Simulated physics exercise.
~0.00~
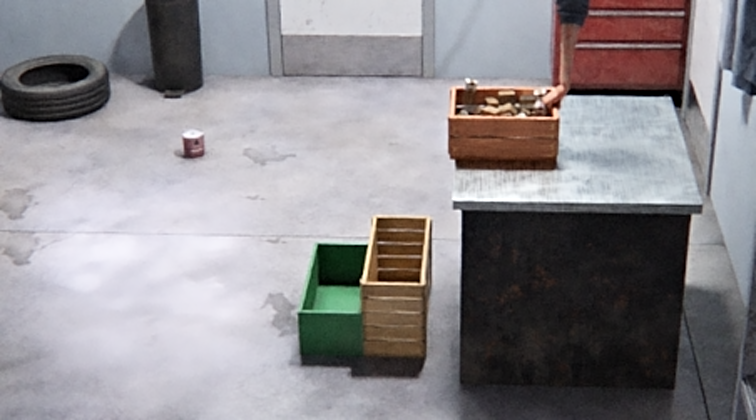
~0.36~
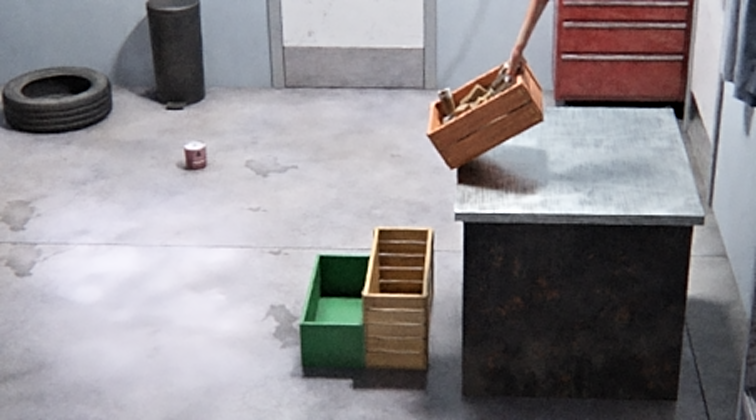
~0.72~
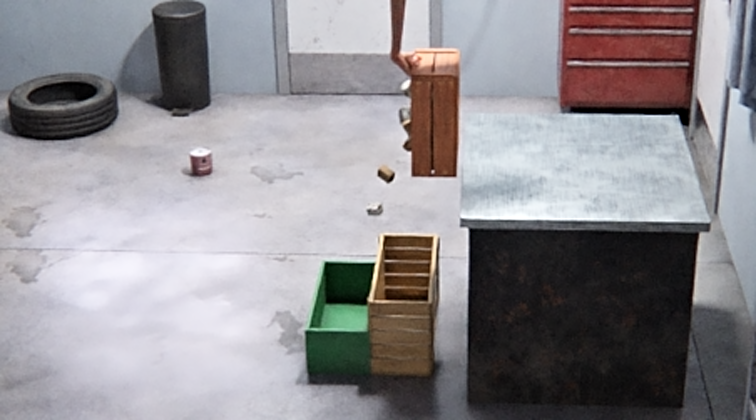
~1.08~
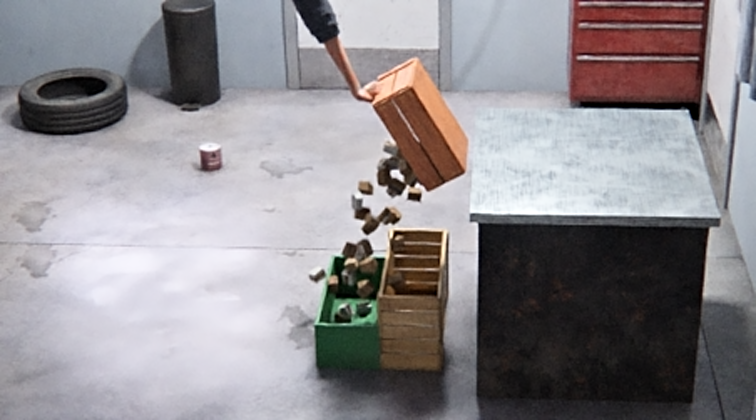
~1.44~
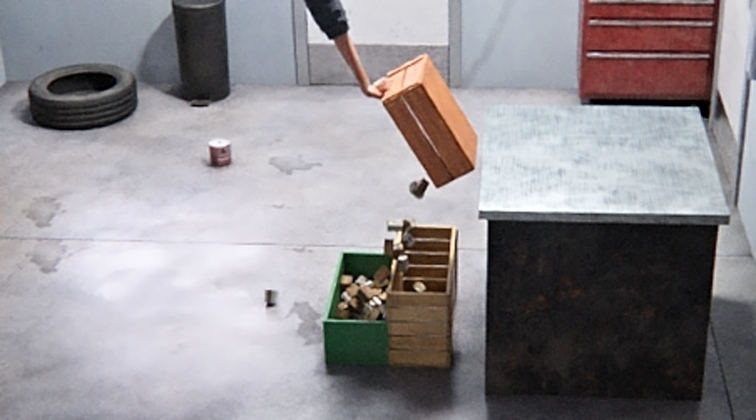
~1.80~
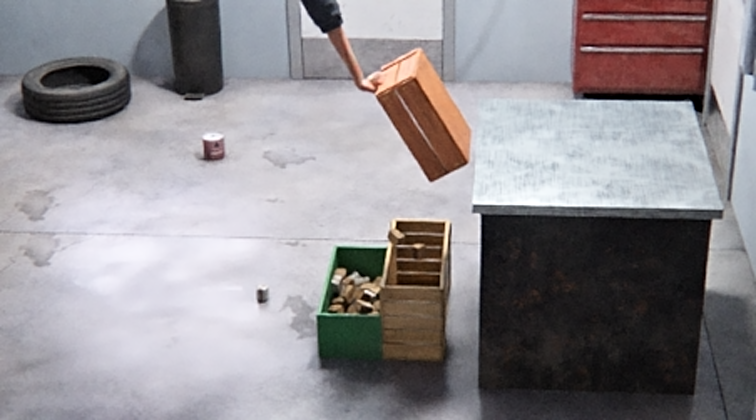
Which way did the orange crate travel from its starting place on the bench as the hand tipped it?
The orange crate moved to the left, going past the edge of the bench.
In a garage, a hand tipped an orange crate off a metal-topped bench and emptied its small blocks over two containers below. Most tumbled into the green box, some landed in the wooden trough, and one ended up on the floor to the left.
